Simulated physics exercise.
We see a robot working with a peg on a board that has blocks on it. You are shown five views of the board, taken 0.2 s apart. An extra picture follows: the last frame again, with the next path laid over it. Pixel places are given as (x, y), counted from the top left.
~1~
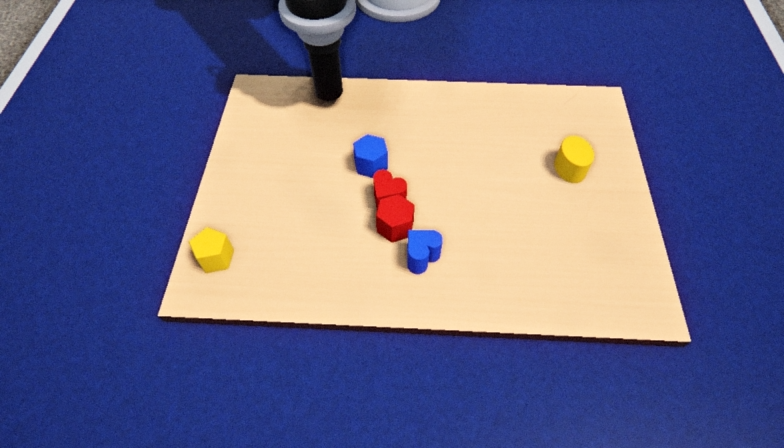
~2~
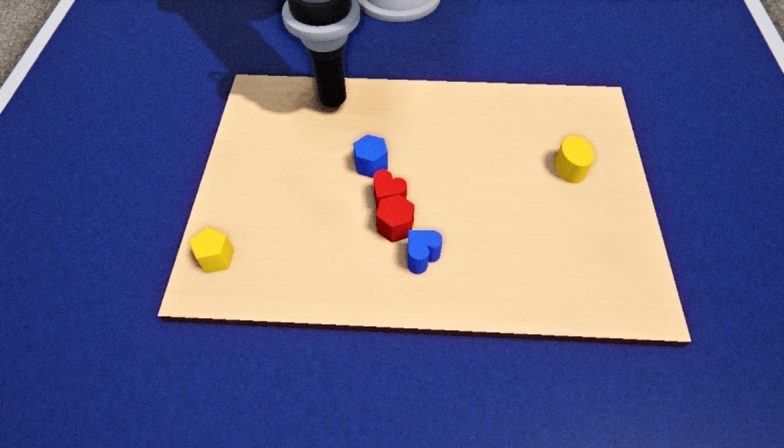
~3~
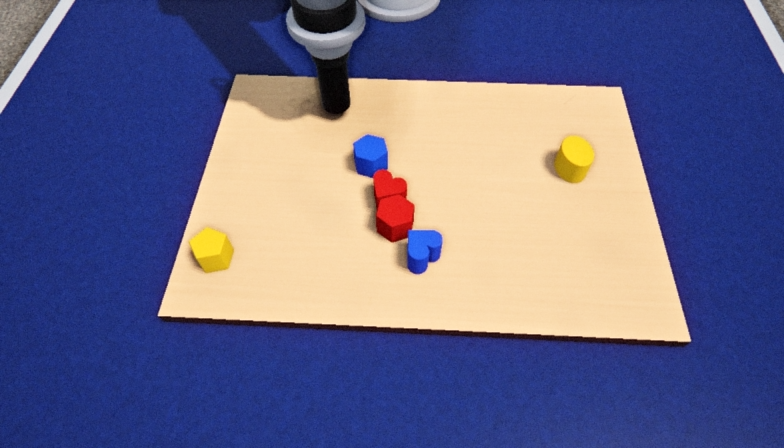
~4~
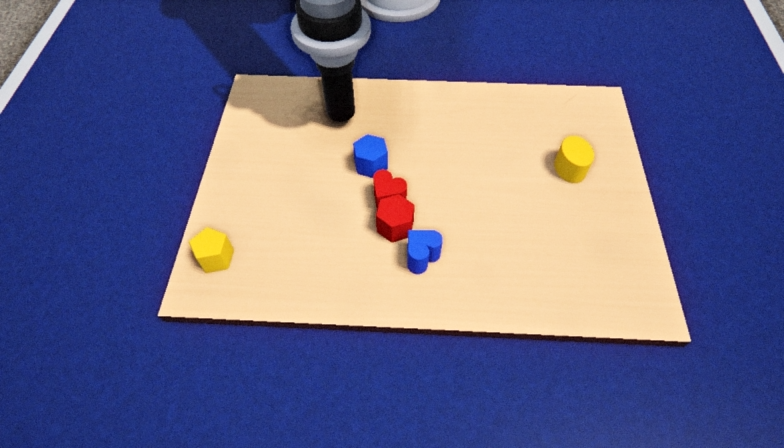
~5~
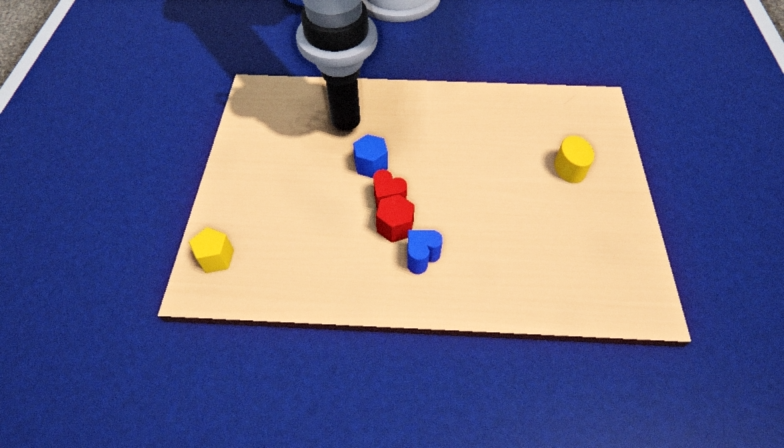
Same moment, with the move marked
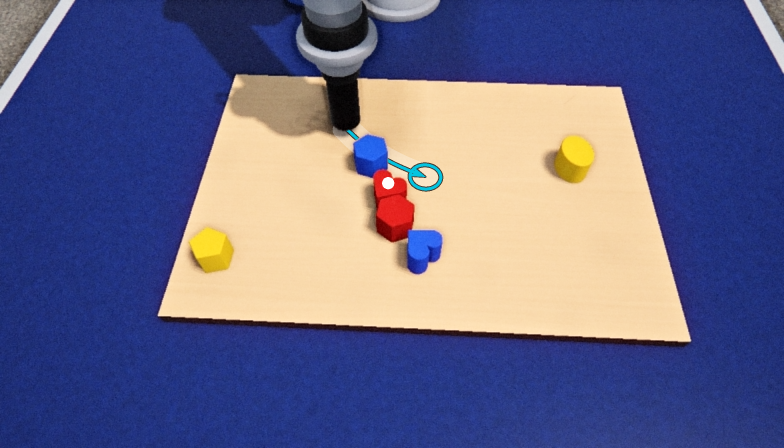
On a light wooden board over a blue surface, a robot's black peg moves slightly down and to the right, nearing a blue hexagonal block, while the red, blue and yellow blocks all stay still.
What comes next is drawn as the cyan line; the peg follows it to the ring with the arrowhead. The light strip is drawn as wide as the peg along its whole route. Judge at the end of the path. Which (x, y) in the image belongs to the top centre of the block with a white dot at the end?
Just about (382, 196).
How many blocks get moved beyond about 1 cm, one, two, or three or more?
Once the path ends, three or more blocks will have shifted.
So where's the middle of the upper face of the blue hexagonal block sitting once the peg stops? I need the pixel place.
The centre of its top will be at (380, 169).
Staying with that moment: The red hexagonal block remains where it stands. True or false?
That is false.
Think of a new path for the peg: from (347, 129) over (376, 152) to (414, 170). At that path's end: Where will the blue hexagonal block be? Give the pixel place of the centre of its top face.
If I read the scene right, the answer is (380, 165).
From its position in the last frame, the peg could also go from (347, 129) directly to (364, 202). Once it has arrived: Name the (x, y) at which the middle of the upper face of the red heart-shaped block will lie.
Put as a pixel place, it's (405, 189).
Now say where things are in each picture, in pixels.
Peg's lower end at (329, 92); blue hexagonal block at (370, 147); red heart-shaped block at (388, 183); red hexagonal block at (395, 210), in the first picture.
Peg at (333, 98); blocks still, in the second picture.
Peg at (337, 104); blocks still, in the third picture.
Peg at (341, 112); blocks still, in the fourth picture.
Peg at (346, 120); blue hexagonal block at (370, 147); red heart-shaped block at (388, 183); red hexagonal block at (395, 210), in the fifth picture.
Drawn move, from (347, 129) by way of (381, 156) to (425, 177); the dot is on the red heart-shaped block.
The first path, step by step. One third of the way, peg at (368, 139); blue hexagonal block at (374, 153), turned 15° clockwise.
Two thirds of the way, peg at (396, 156); blue hexagonal block at (380, 169), turned 75° clockwise; red heart-shaped block at (382, 196), turned 20° anticlockwise; red hexagonal block at (397, 219), turned 15° anticlockwise.
At the end, peg at (426, 168); blue hexagonal block at (380, 169), turned 75° clockwise; red heart-shaped block at (382, 196), turned 20° anticlockwise; red hexagonal block at (397, 219), turned 15° anticlockwise.
